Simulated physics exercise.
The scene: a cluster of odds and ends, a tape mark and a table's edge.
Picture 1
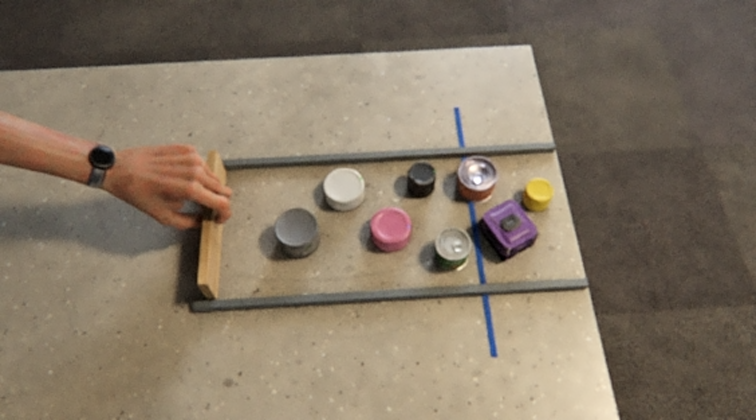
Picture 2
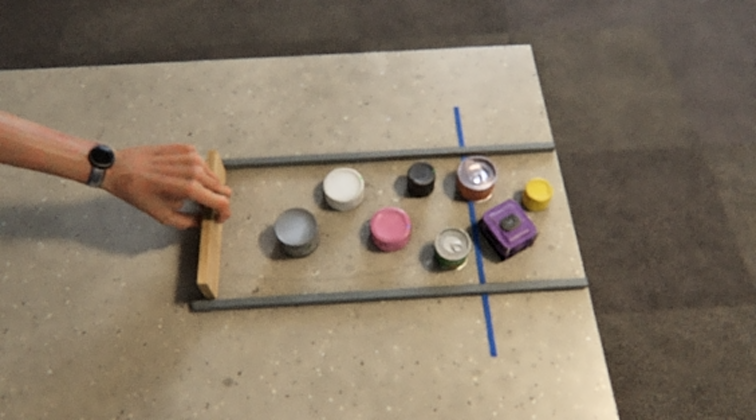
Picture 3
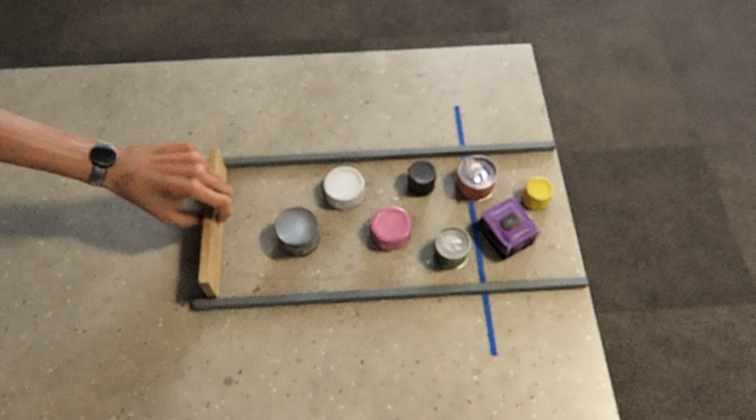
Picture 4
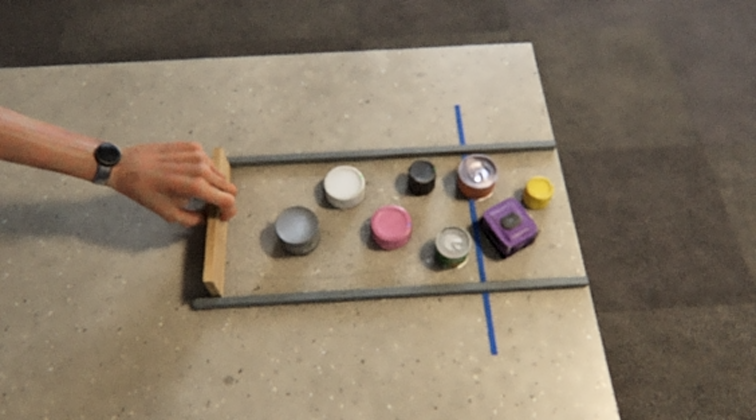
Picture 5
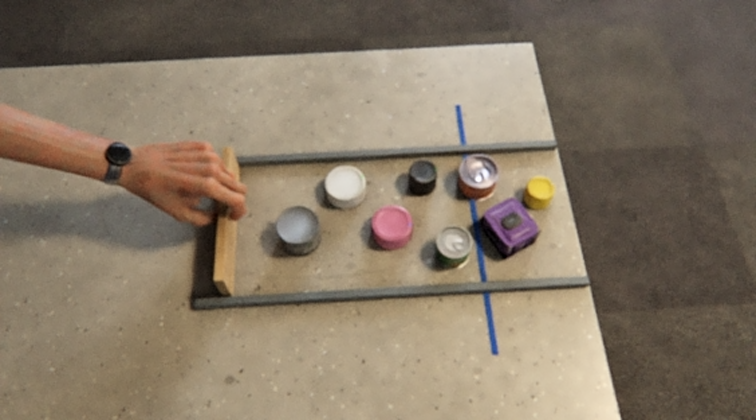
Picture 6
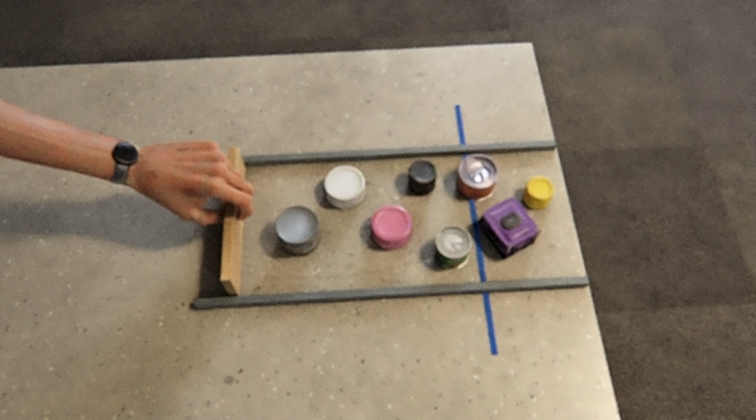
A hand sliding a wooden board slightly right between two rails, toward a scattering of lids, pots and a purple case.
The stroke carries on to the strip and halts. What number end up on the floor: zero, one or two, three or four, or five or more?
Here the number that fall off is zero.
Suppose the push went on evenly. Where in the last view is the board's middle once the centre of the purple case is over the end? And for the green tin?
At (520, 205) for the purple case; at (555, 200) for the green tin.
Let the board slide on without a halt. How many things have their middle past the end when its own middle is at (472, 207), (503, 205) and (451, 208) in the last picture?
Place by place, 0, 2 and 0.
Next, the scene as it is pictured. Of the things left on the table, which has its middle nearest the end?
It is the yellow lid.
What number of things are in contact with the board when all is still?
In contact: 3.
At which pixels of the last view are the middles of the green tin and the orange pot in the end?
The green tin at (499, 251), the orange pot at (544, 168).
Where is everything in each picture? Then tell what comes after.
Yellow lid (538, 195); purple case (508, 230); orange pot (477, 180); board (213, 223); tape (473, 219), in the first frame.
Purple case (508, 229); white lid (344, 189), in the second frame.
Orange pot (477, 179); grey tub (298, 232), in the third frame.
Yellow lid (538, 193); pink lid (391, 228), in the fourth frame.
Purple case (509, 228); black lid (423, 178), in the fifth frame.
Yellow lid (538, 193); purple case (509, 228); orange pot (477, 178); board (234, 220); tape (474, 217), in the sixth frame.
Soon after, none off yet; yellow lid at rest near (538, 193); purple case at rest near (509, 228); orange pot at rest near (477, 178).
Then, none off yet; yellow lid moving near (545, 195); purple case moved about its own width near (539, 230); orange pot moved about its own width near (520, 174).
At rest, the number that fall off is zero.
